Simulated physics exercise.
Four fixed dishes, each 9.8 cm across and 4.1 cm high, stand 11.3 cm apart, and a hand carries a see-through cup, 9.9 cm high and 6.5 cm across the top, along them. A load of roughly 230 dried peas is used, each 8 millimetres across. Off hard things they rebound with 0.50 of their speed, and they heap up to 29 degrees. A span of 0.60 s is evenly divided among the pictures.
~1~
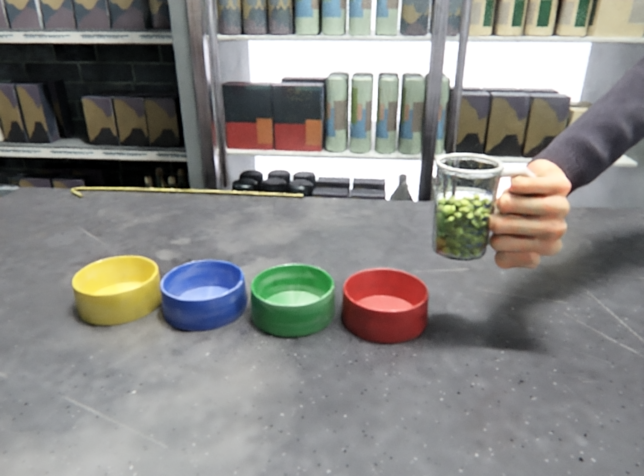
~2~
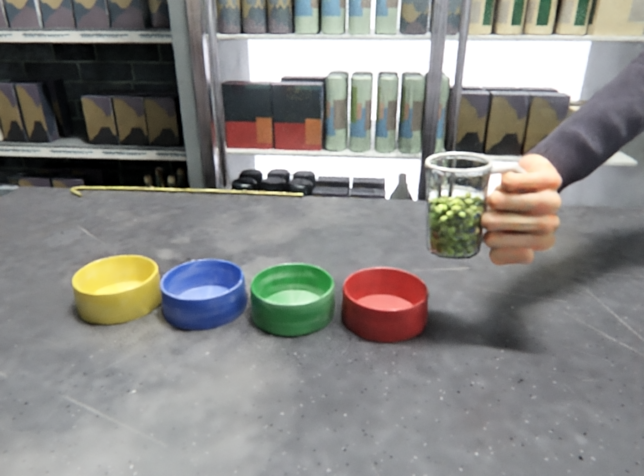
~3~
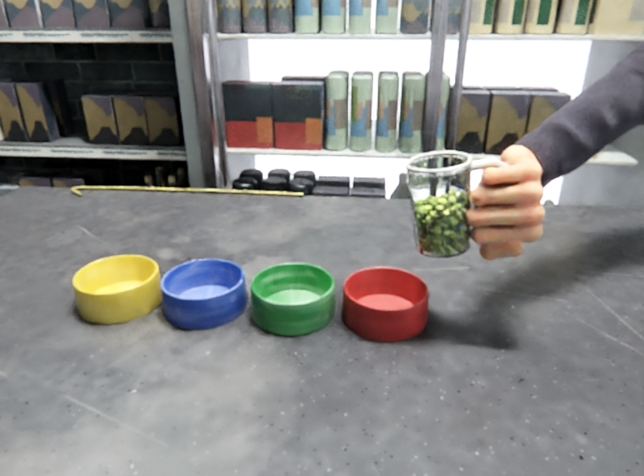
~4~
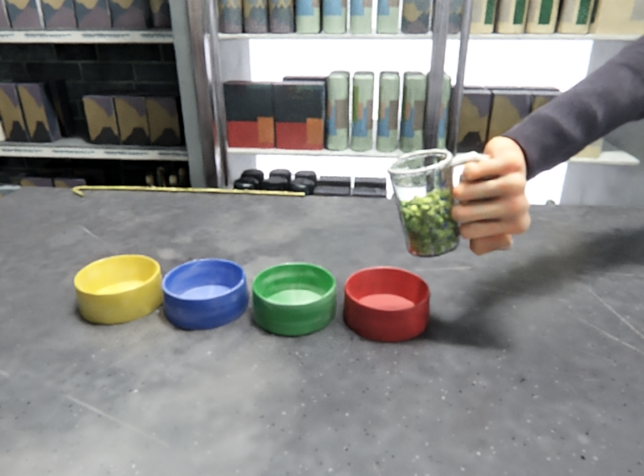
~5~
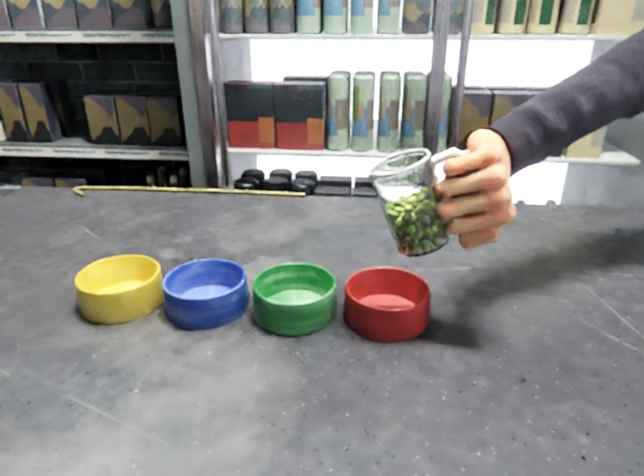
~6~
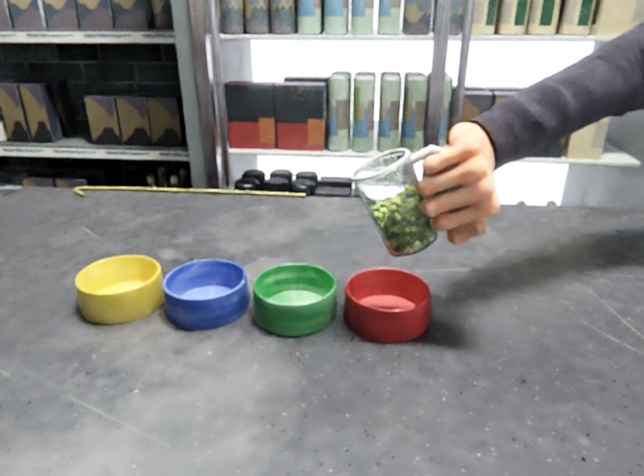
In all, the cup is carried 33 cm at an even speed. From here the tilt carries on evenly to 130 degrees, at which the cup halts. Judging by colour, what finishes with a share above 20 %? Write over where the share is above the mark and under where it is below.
Red: Under; blue: Under; green: Under; yellow: Over; counter: Under.
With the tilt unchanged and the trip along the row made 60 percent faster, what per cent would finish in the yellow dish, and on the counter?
Yellow: 100; counter: 0.
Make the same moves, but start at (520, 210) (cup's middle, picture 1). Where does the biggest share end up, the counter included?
Most of it lands at blue.
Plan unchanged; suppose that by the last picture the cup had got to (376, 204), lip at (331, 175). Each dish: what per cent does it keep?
The red dish keeps 0, the blue dish 0, the green dish 0 and the yellow dish 100.
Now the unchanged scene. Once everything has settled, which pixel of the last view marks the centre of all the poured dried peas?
Look around (124, 291) in the last picture.
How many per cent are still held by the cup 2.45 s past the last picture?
0 per cent.
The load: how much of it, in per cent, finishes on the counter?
Around 0 percent, I'd guess.
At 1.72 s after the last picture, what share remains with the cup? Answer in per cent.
Around 90 percent.
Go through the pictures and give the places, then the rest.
The first frame shows cup at (464, 207), tilt 0 degrees, lip at (438, 162), moved 0.0 cm; middle of the pieces at (460, 222); red dish at (386, 289); green dish at (293, 284); blue dish at (203, 279); yellow dish at (116, 274).
The second frame shows cup at (456, 206), tilt 3 degrees, lip at (427, 163), moved 0.8 cm; middle of the pieces at (453, 221).
The third frame shows cup at (441, 205), tilt 8 degrees, lip at (407, 165), moved 2.5 cm; middle of the pieces at (440, 220).
The fourth frame shows cup at (426, 204), tilt 14 degrees, lip at (388, 168), moved 4.2 cm; middle of the pieces at (427, 219).
The fifth frame shows cup at (411, 204), tilt 20 degrees, lip at (370, 171), moved 5.9 cm; middle of the pieces at (414, 218).
The sixth frame shows cup at (397, 204), tilt 25 degrees, lip at (352, 176), moved 7.5 cm; middle of the pieces at (401, 218); red dish at (388, 288); green dish at (295, 283); blue dish at (205, 278); yellow dish at (119, 274).
Then, 1.03 s after the last picture, tilt 73 degrees; cup holds 100 %.
Then, 1.72 s after the last picture, tilt 106 degrees; cup holds 90 %, yellow 5 %.
Then, 2.45 s after the last picture, tilt 130 degrees; cup holds 0 %, yellow 100 %.
In the end, red 0 %, blue 0 %, green 0 %, yellow 100 %, counter 0 %.
